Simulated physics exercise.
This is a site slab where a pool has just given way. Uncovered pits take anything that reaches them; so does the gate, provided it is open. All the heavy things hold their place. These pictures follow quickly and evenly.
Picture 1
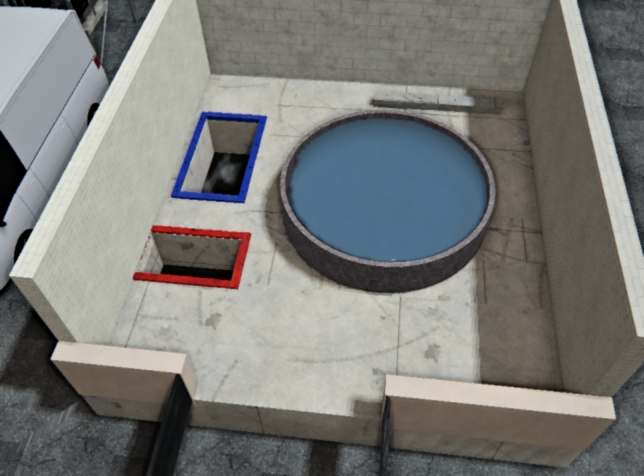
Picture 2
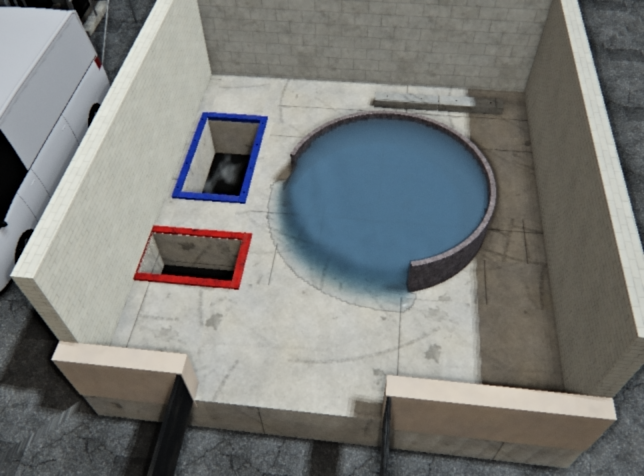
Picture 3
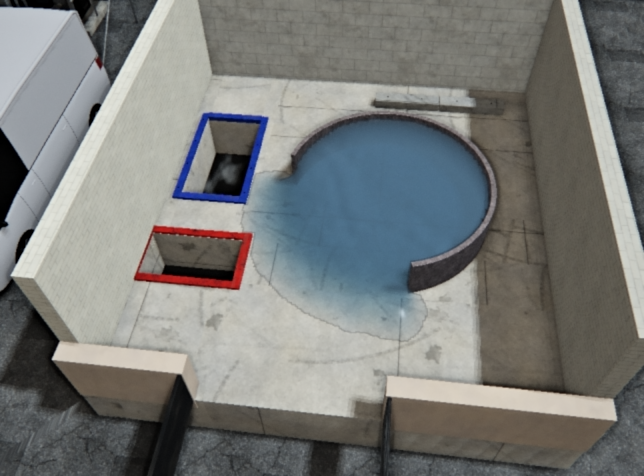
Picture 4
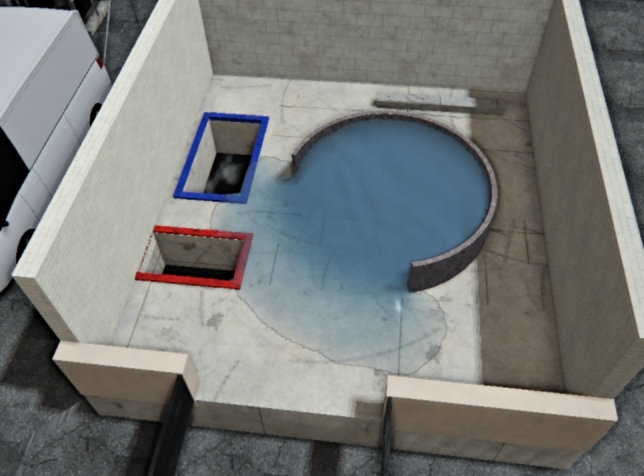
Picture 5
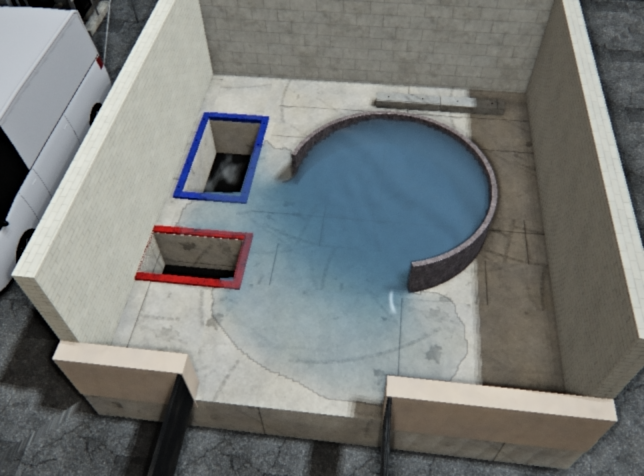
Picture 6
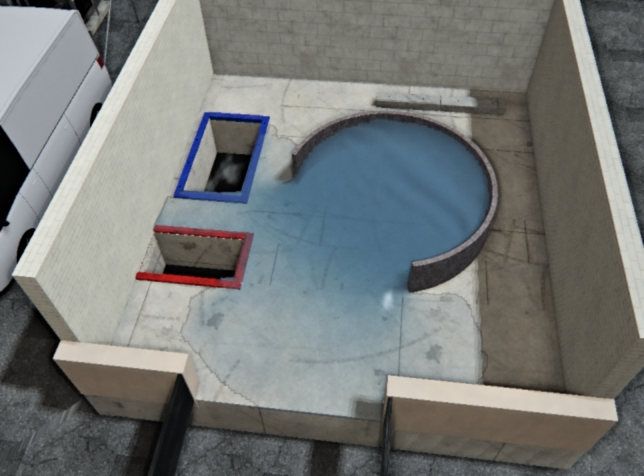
Blue water sits still in a round pool on a walled concrete slab, then pours out as the pool's front-left wall disappears, spreading across the floor toward the viewer and leftward around the red-framed opening, below a blue-framed one.
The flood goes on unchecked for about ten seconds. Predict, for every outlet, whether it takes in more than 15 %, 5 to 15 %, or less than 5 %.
My prediction: The gate takes in more than 15 %; the blue pit takes in 5 to 15 %; the red pit takes in more than 15 %.
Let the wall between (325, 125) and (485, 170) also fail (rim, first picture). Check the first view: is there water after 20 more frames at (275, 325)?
Check at the given point: Unwetted.
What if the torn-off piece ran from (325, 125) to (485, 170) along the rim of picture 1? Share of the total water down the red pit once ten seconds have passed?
That would be red at 4 percent.
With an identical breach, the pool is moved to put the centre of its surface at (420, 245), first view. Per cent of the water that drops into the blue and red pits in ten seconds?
The blue pit gets roughly 0 per cent and the red pit roughly 25 per cent.
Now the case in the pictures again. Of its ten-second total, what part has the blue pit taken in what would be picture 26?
About 75 %.
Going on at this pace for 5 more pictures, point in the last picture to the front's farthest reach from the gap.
The farthest wet spot is near (568, 421).
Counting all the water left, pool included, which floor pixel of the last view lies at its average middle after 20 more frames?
About (316, 247) in the last view.
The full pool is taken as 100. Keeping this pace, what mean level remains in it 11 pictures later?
I'd say some 42 %.
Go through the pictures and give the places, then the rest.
In the first frame, still water in the round pool at (386, 183).
In the second frame, water pours out at (308, 249) and has run to (408, 302).
In the third frame, water pours out at (308, 252) and has run to (256, 178).
In the fourth frame, the front is at (431, 348), out from the gap at (309, 253).
In the fifth frame, water pours out at (309, 253) and has run to (265, 145).
In the sixth frame, water pours out at (309, 253) and has run to a hidden place.
A moment on, water covers 40 % of the floor; the gate 4 %, the blue pit 2 %, the red pit 5 %.
Next, water covers 45 % of the floor; the gate 11 %, the blue pit 4 %, the red pit 11 %.
Then, water covers 50 % of the floor; the gate 21 %, the blue pit 6 %, the red pit 21 %.
Later, water covers 65 % of the floor; the gate 30 %, the blue pit 7 %, the red pit 29 %.
In the end, water covers 70 % of the floor; the gate 38 %, the blue pit 8 %, the red pit 32 %.
